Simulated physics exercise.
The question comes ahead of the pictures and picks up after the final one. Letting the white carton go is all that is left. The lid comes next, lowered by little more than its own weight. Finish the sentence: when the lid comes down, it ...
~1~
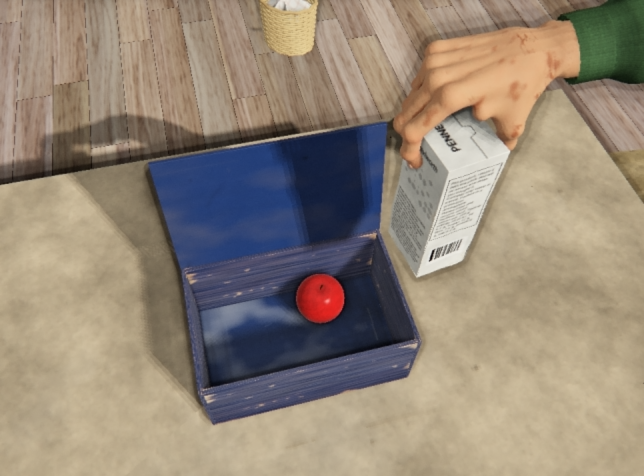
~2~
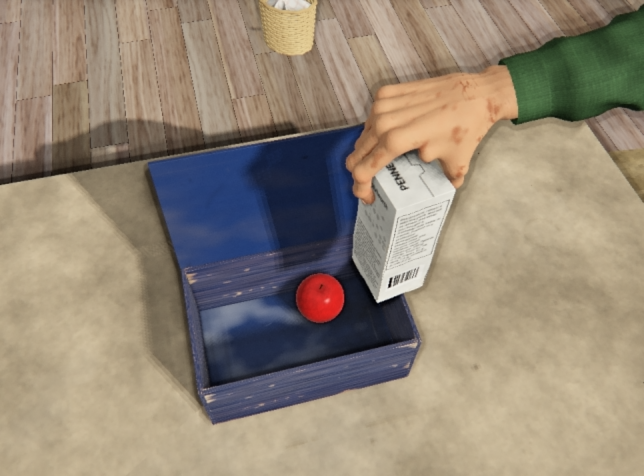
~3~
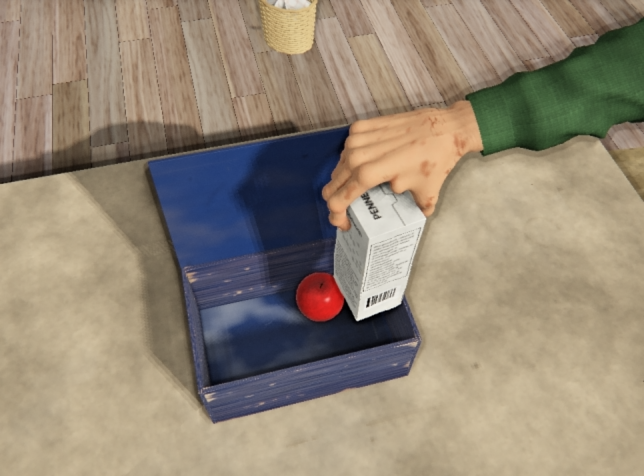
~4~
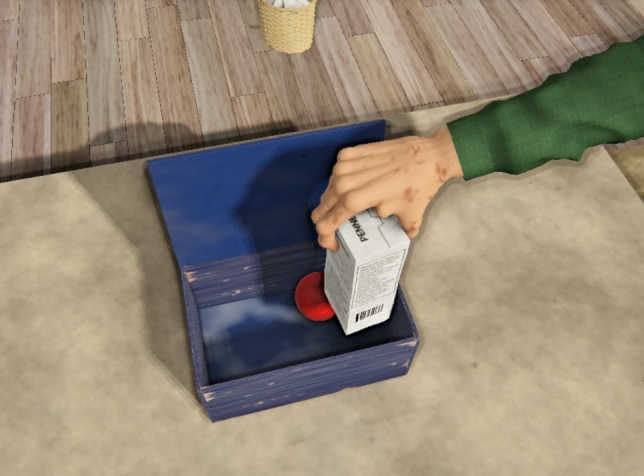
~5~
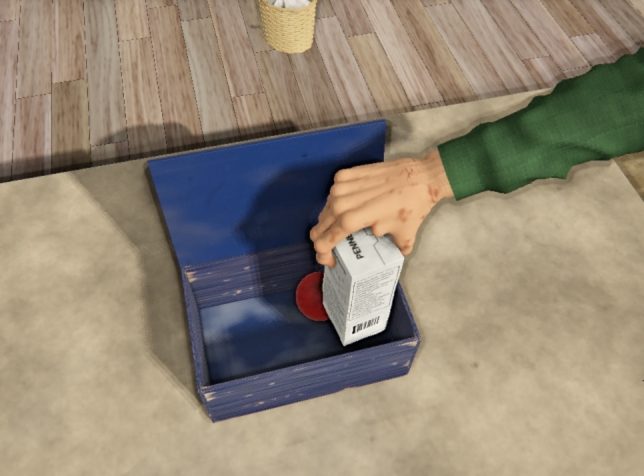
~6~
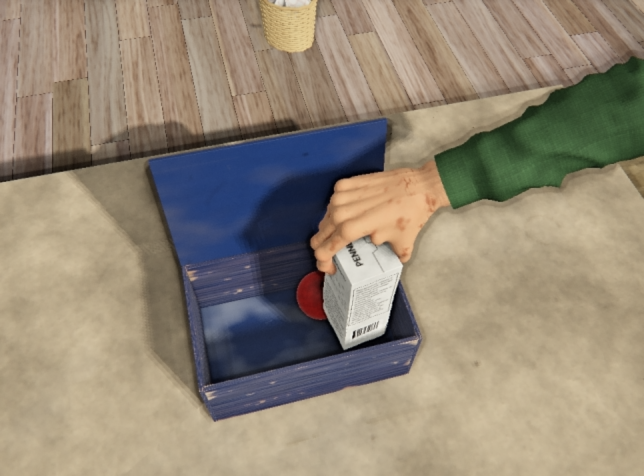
... cannot close.
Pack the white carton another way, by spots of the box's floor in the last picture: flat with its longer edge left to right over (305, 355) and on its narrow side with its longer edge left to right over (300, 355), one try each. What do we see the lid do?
First time it drops into place, and next time it drops into place.
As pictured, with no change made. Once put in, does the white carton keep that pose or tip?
The white carton keeps its pose.
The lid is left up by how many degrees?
Near 40°.
Then, 0.30 s past the last view, white carton displaced about its own width near (354, 316).
Then, 1.30 s past the last view, lid 78° above the rim; white carton displaced about its own width near (354, 316).
Then, 1.70 s past the last view, lid 50° above the rim; white carton displaced about its own width near (354, 316).
Finally, lid 40° above the rim; moved from the start, white carton; red apple still in place. Final places as the last picture's camera would see them, white carton near (354, 316).
